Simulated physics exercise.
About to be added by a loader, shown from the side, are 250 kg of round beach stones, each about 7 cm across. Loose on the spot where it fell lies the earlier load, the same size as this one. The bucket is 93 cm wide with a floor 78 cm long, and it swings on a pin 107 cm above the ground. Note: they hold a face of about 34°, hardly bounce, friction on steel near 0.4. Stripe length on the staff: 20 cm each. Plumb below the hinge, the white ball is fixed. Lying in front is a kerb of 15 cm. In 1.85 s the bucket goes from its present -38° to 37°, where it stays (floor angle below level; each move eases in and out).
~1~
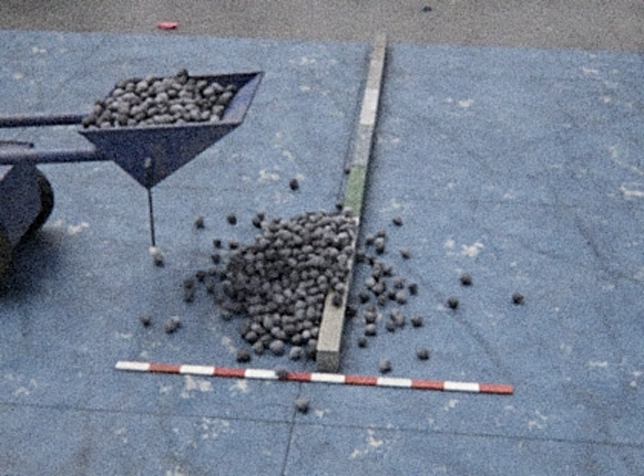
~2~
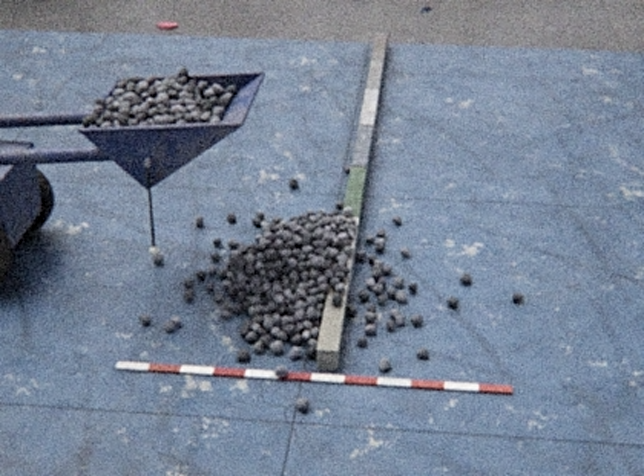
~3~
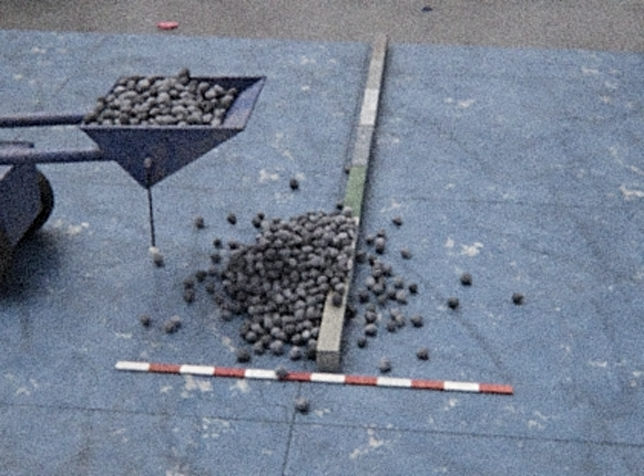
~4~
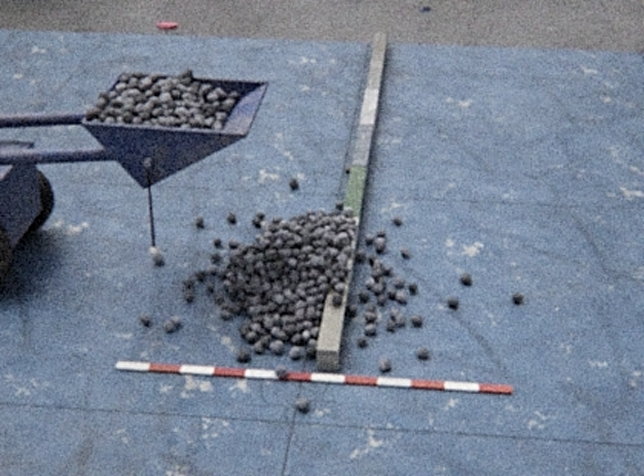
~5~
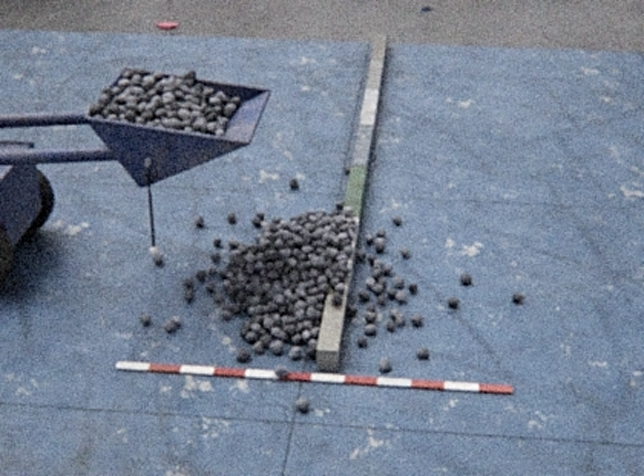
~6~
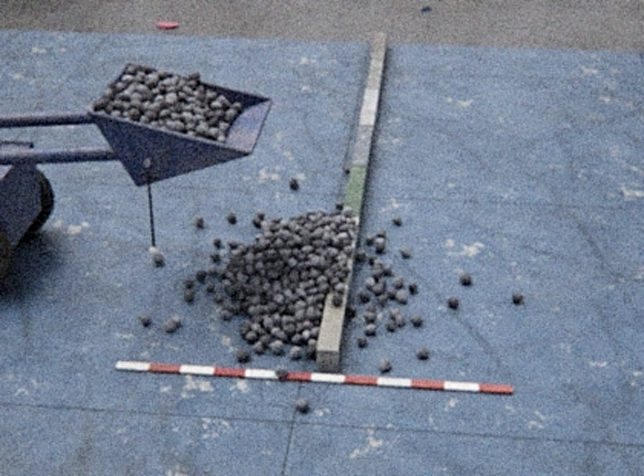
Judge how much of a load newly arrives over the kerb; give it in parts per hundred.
Close to 3 in every hundred.
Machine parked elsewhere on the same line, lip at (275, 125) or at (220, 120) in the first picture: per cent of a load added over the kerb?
First place about 30 %, second about 0 %.
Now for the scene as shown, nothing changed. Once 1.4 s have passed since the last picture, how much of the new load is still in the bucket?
It still holds about 20 per cent.
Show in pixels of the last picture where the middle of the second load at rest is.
Middle: Approx. (274, 259) px.
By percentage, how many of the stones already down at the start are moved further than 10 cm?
I'd put it at about 10 per cent.
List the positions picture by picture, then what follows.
In the first frame, the bucket is at -38°, its lip at (241, 123); the top of the load is at (175, 85). The earlier load is highest near (328, 243), 23 cm above ground level, 93 % on this side of the kerb, 7 % over the kerb.
The second frame shows lip at (242, 124), floor tilted -37°, highest stones at (171, 84).
In the third frame, the bucket is at -35°, its lip at (244, 129); the top of the load is at (167, 85).
The fourth frame shows lip at (247, 135), floor tilted -31°, highest stones at (157, 84).
In the fifth frame, the bucket is at -25°, its lip at (249, 144); the top of the load is at (133, 81).
In the sixth frame, the bucket is at -19°, its lip at (251, 154); the top of the load is at (137, 77).
Then, 0.8 s after the last picture the floor is at 25°; in per cent of one load, 95 in the bucket, 98 on this side of the kerb, 7 over the kerb; the foremost stones are at (437, 300).
Then, 1.4 s after the last picture the floor is at 37°; in per cent of one load, 22 in the bucket, 171 on this side of the kerb, 7 over the kerb; the foremost stones are at (437, 300).
Then, 1.7 s after the last picture the floor is at 37°; in per cent of one load, 0 in the bucket, 191 on this side of the kerb, 9 over the kerb; the foremost stones are at (438, 305).
Then, 4.2 s after the last picture the floor is at 37°; in per cent of one load, 0 in the bucket, 190 on this side of the kerb, 10 over the kerb; the foremost stones are at (441, 291). Net gain over the kerb, 3.
